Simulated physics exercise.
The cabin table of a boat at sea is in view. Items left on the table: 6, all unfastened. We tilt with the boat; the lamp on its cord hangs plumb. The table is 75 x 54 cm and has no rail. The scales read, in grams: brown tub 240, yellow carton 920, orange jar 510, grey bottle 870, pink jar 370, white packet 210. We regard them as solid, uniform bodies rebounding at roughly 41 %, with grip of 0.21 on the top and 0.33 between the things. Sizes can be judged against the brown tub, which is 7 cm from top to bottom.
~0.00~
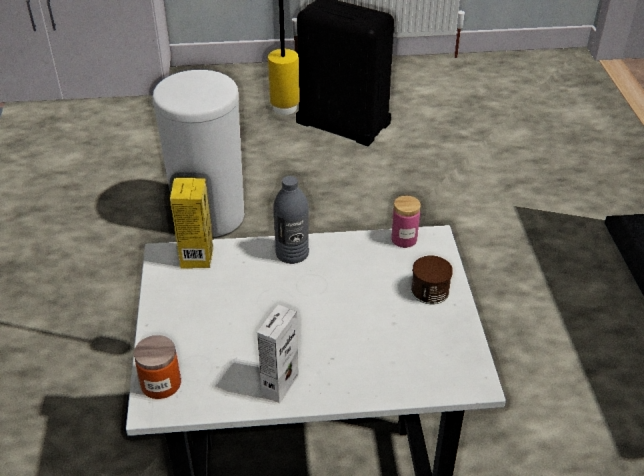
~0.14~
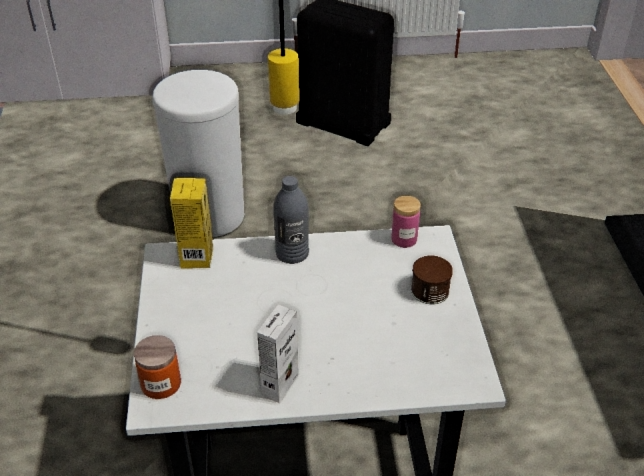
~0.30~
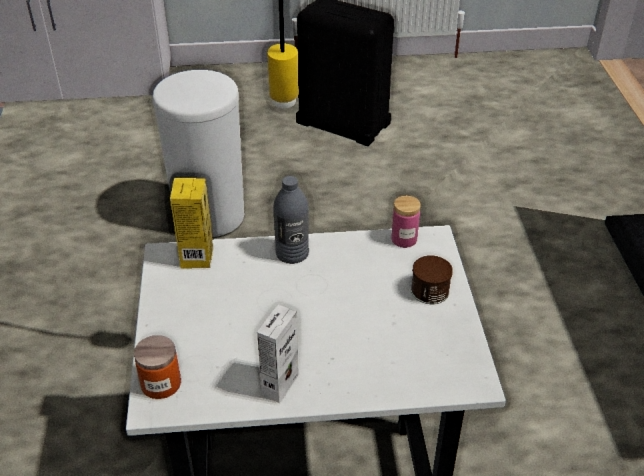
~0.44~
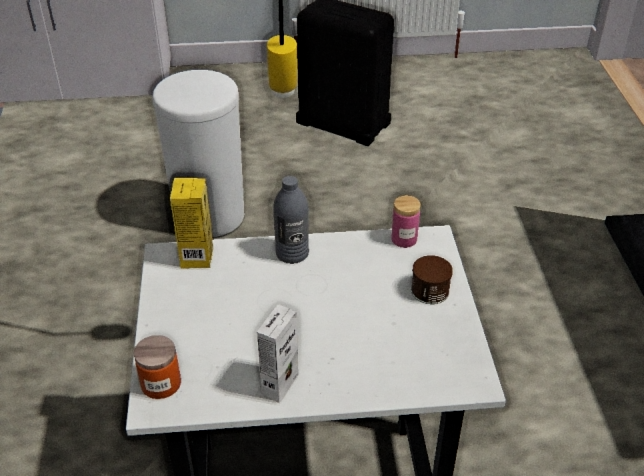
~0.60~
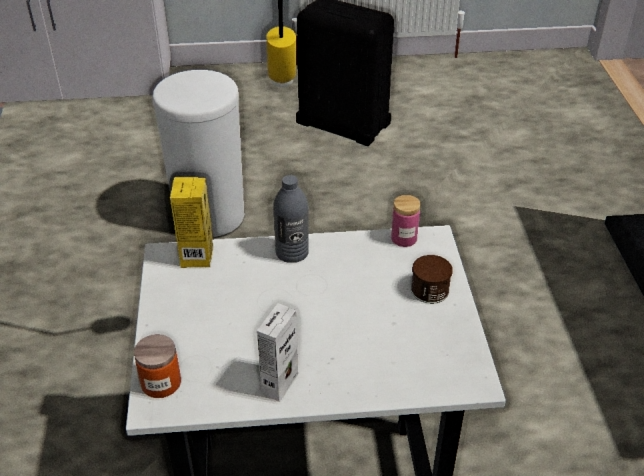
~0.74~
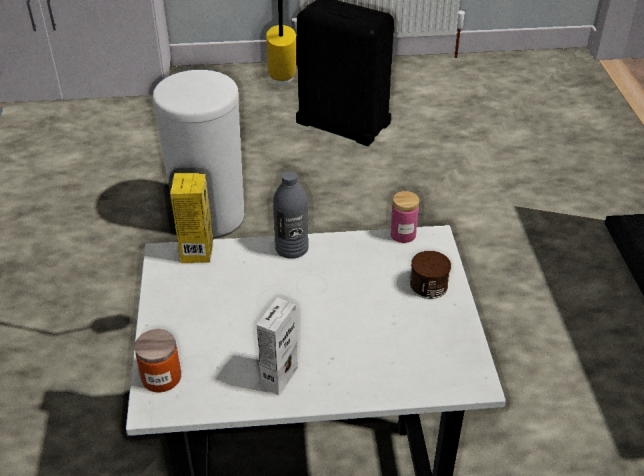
The clip opens on a white table holding six containers, with a yellow object on a dark cord beside a black suitcase beyond it. The yellow object gradually shifts a little upward in view while the containers stay put, then all six slide very slightly toward the table's far side.
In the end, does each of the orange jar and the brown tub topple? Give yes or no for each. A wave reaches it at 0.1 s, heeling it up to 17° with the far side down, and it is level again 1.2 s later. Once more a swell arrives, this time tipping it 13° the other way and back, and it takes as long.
Orange jar: No, it stands; brown tub: No, it stands.
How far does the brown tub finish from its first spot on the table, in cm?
The shift is close to 10 cm.
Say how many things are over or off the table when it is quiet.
My answer is 3.
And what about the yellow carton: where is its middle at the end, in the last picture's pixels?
Resting point, approx. (306, 367) px.
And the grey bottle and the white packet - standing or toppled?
Well, the grey bottle tumbles down, and the white packet holds steady.
Around 1.04 s, heel 7°, far side down; yellow carton, grey bottle and pink jar now off the table; orange jar shifted 9 cm near (160, 335); brown tub shifted 9 cm near (424, 255).
Around 1.34 s, boat level; orange jar shifted 11 cm near (161, 329); brown tub shifted 11 cm near (423, 250); white packet shifted 11 cm.
Around 1.54 s, heel 4°, near side down; orange jar shifted 11 cm near (161, 329); brown tub shifted 11 cm near (423, 250); white packet shifted 11 cm.
Around 1.84 s, heel 12°, near side down; orange jar shifted 10 cm near (161, 329); brown tub shifted 10 cm near (423, 250); white packet shifted 11 cm.
Finally (3.0 s), off the table and tipped over, yellow carton, grey bottle and pink jar; not toppled but over 5 cm from the start, brown tub, orange jar and white packet. Final places as that camera would see them, orange jar near (161, 331), brown tub near (424, 251).
